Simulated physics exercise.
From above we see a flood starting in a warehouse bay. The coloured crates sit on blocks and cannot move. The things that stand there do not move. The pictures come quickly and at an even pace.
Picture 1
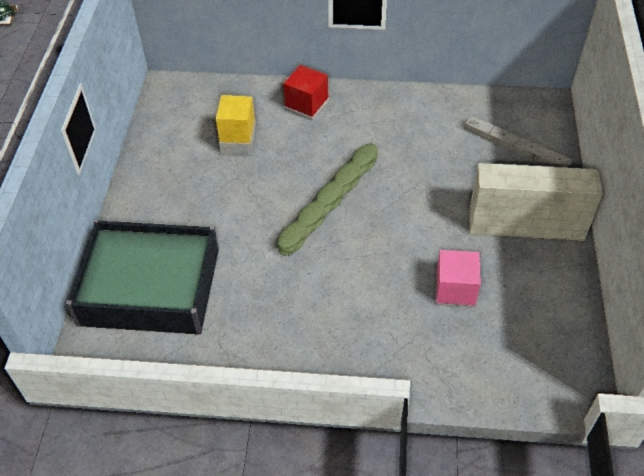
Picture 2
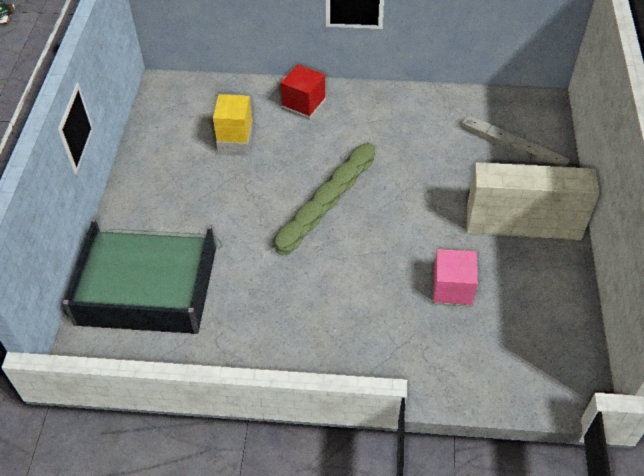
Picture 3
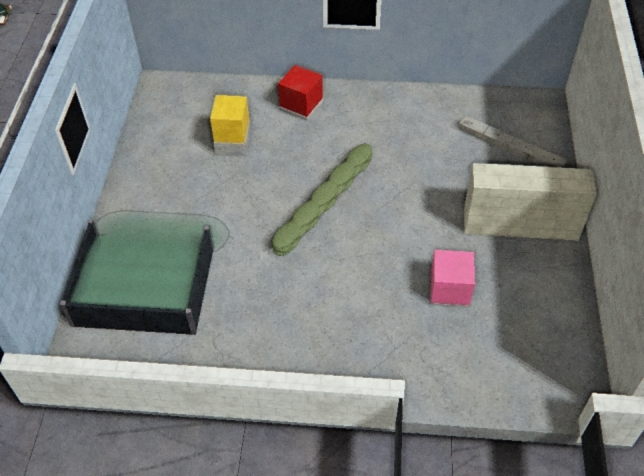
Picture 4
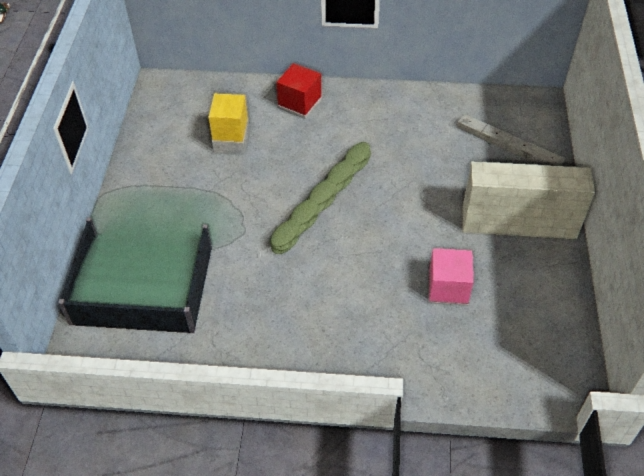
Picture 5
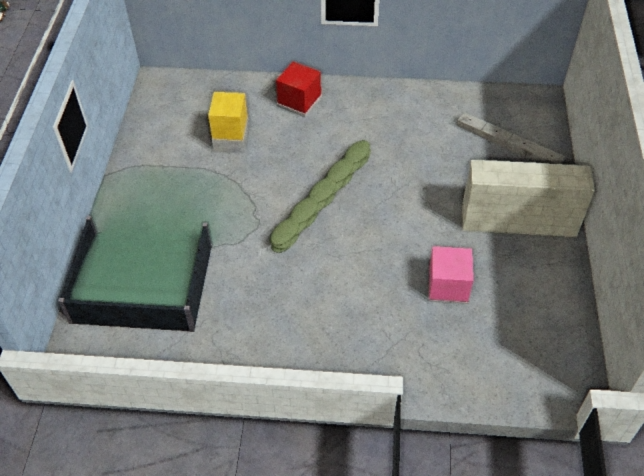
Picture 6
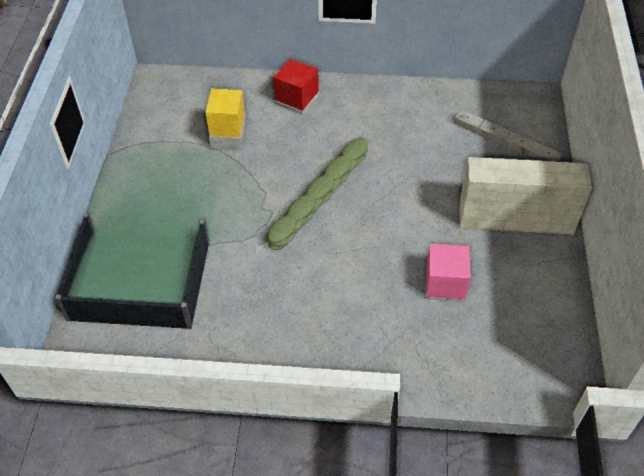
Water pours out of the open tank's far side and spreads across the grey floor.
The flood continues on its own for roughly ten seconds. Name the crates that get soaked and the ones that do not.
Outcome: I expect the pink crate to never get touched. I expect the yellow crate to never get touched. I expect the red crate to get touched.
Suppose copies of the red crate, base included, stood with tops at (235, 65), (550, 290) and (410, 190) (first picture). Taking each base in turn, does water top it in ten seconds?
Crate one is touched by the flood; crate two avoids the flood; crate three avoids the flood.
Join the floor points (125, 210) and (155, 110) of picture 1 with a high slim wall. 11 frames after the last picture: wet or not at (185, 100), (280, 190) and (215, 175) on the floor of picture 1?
In that order: Wet, under water, flooded.
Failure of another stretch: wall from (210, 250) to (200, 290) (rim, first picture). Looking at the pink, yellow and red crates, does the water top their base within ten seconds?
The pink crate is flooded; the yellow crate never gets wet; the red crate never gets wet.
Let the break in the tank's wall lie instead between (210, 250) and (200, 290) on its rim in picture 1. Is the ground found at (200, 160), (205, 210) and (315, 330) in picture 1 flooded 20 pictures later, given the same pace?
One after the other: Clear, not flooded, flooded.
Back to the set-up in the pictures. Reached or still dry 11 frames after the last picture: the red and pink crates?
Note - red hit, pink spared.
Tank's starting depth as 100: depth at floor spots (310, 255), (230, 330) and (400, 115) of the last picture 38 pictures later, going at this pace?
In order: About 0, 0 and 8 in a hundred.
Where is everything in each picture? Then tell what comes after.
Still water in the open tank at (144, 268), in the first picture.
The front is at (215, 243), out from the gap on the open tank's far side, in the second picture.
Water pours out on the open tank's far side and has run to (223, 233), in the third picture.
Water pours out on the open tank's far side and has run to (235, 215), in the fourth picture.
Water pours out on the open tank's far side and has run to (127, 172), in the fifth picture.
Water pours out on the open tank's far side and has run to (145, 147), in the sixth picture.
A moment on, water covers 20 % of the floor; the pink crate not reached, the yellow crate water round its plinth, the red crate not reached.
Next, water covers 25 % of the floor; the pink crate not reached, the yellow crate water round its plinth, the red crate water round its plinth.
Then, water covers 35 % of the floor; the pink crate not reached, the yellow crate water round its plinth, the red crate water round its plinth.
Later, water covers 45 % of the floor; the pink crate not reached, the yellow crate water round its plinth, the red crate water round its plinth.
In the end, water covers 60 % of the floor; the pink crate stayed above the water, the yellow crate stayed above the water, the red crate was topped.
